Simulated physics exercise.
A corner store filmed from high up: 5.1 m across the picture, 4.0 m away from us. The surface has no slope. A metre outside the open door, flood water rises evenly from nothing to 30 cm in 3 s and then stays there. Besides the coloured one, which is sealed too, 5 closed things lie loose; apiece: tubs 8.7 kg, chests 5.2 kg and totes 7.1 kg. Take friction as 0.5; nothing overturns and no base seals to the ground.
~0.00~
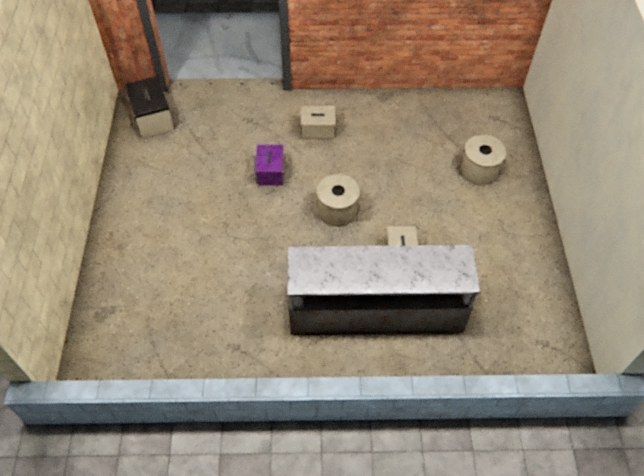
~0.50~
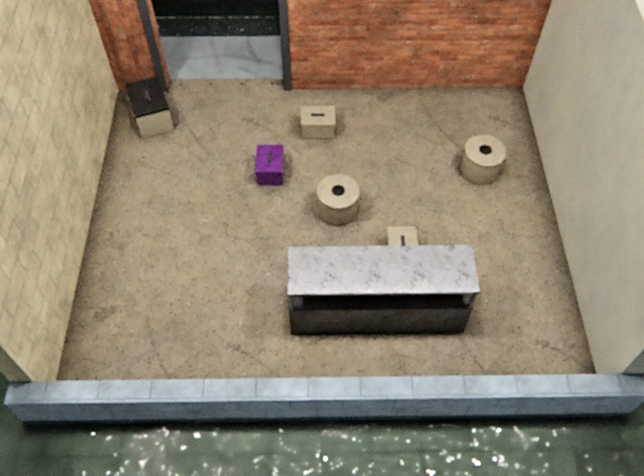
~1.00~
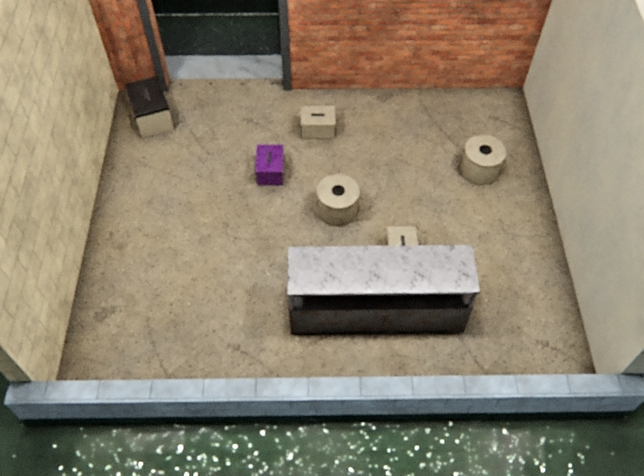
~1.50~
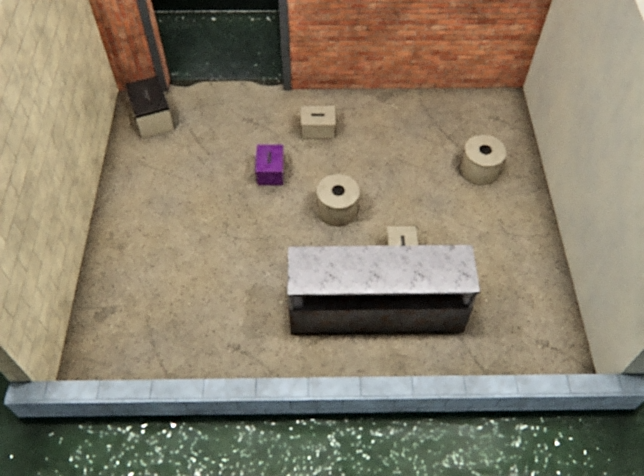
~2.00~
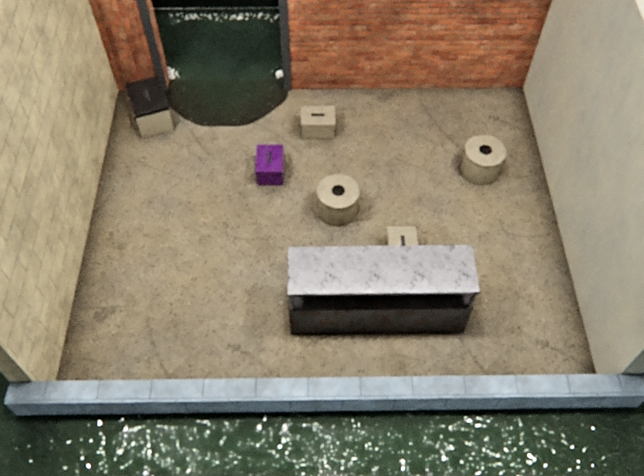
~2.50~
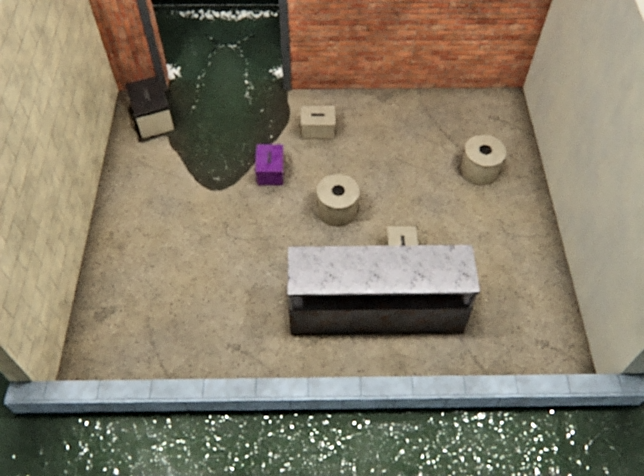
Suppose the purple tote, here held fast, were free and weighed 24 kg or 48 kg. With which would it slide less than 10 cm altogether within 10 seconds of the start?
I expect that only the larger load is enough.
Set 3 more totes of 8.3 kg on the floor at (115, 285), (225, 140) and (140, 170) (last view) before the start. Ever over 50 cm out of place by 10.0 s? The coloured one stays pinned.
In turn: More, over, more.
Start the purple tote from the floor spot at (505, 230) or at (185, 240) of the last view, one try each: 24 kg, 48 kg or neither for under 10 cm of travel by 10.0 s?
In turn: Only the larger holds; only the larger holds.
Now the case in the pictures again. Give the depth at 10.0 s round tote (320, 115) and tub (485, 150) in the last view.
Roughly 3 and 8 cm.
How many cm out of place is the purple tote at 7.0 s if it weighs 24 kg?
Roughly 40 cm.
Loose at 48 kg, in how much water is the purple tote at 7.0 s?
About 9 cm.
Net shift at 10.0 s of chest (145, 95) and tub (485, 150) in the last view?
In that order: 20 cm, 50 cm.
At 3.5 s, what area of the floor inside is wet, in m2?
Roughly 7.0 m2.
After 3.5 s the purple tote would be 0 cm from its start with 24 kg and 0 cm from its start with 48 kg; 8 cm of water round it then.
After 4.5 s the purple tote would be 29 cm from its start with 24 kg and 0 cm from its start with 48 kg; 9 cm of water round it then.
After 7.0 s the purple tote would be 36 cm from its start with 24 kg and 0 cm from its start with 48 kg; 9 cm of water round it then.
After 10.0 s the purple tote would be 57 cm from its start with 24 kg and 0 cm from its start with 48 kg; 12 cm of water round it then.
